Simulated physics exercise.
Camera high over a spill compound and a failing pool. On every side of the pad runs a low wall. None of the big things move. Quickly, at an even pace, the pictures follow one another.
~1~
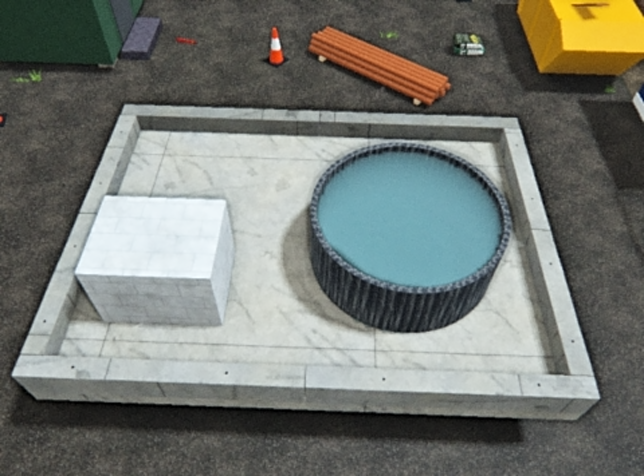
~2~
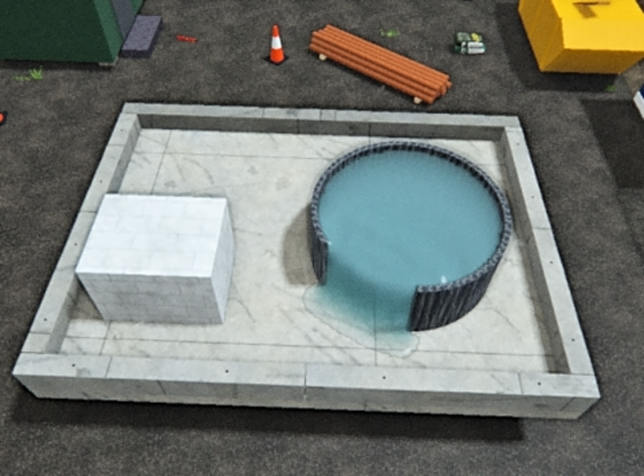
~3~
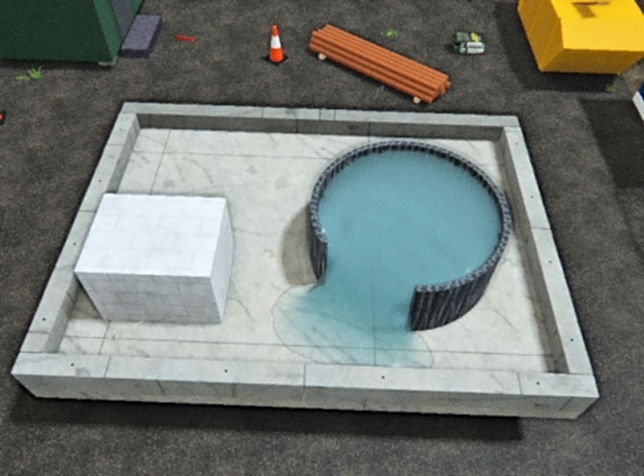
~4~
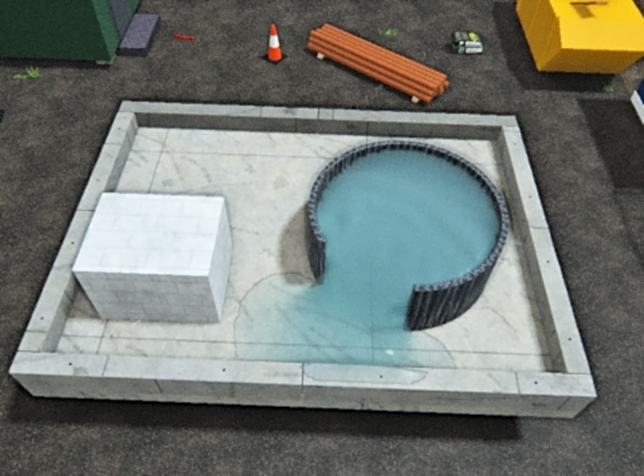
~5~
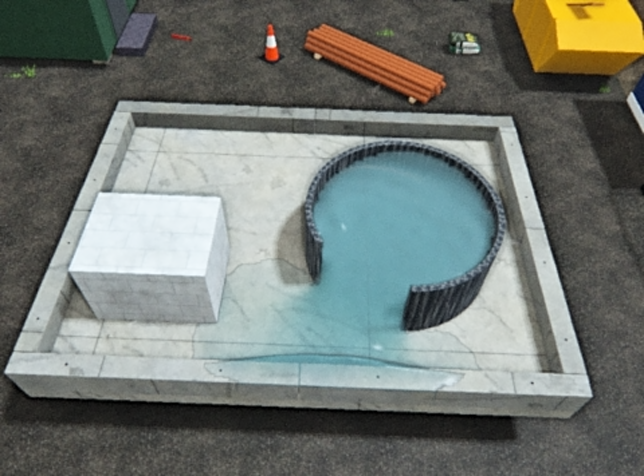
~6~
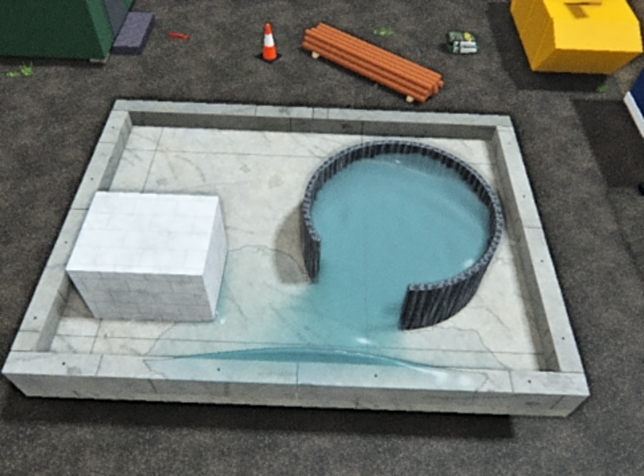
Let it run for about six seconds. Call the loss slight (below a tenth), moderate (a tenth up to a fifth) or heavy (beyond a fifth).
Moderate.
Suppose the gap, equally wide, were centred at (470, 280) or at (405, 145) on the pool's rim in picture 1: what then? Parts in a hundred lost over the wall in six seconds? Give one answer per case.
Note: Try one around 22 in a hundred, try two around 12.
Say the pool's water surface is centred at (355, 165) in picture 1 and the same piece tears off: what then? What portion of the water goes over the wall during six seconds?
10 %.
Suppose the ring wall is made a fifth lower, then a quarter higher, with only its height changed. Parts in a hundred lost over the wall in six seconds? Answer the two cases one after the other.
In the first case about 26 in a hundred, in the second about 8 in a hundred.
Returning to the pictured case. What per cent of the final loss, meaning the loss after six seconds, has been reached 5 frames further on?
Roughly 25 percent.
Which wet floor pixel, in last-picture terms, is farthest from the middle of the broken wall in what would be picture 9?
I'd say near (47, 363).
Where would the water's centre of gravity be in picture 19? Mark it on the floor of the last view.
I'd place it roughly at (324, 281).
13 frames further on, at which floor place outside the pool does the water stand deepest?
Somewhere close to (47, 363).
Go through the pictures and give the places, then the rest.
The pool at (409, 214) is whole and still, in the first frame.
Water pours out at (361, 301) and has run to (412, 343), in the second frame.
Water pours out at (360, 303) and has run to a hidden place, in the third frame.
The front is at a hidden place, out from the gap at (358, 304), in the fourth frame.
The front is at a hidden place, out from the gap at (355, 304), in the fifth frame.
Water pours out at (352, 302) and has run to a hidden place, in the sixth frame.
A moment on, water covers 25 % of the floor; the low wall has let 2 % over.
Next, water covers 30 % of the floor; the low wall has let 4 % over.
Then, water covers 55 % of the floor; the low wall has let 14 % over.
Later, water covers 75 % of the floor; the low wall has let 17 % over.
In the end, water covers 80 % of the floor; the low wall has let 17 % over.
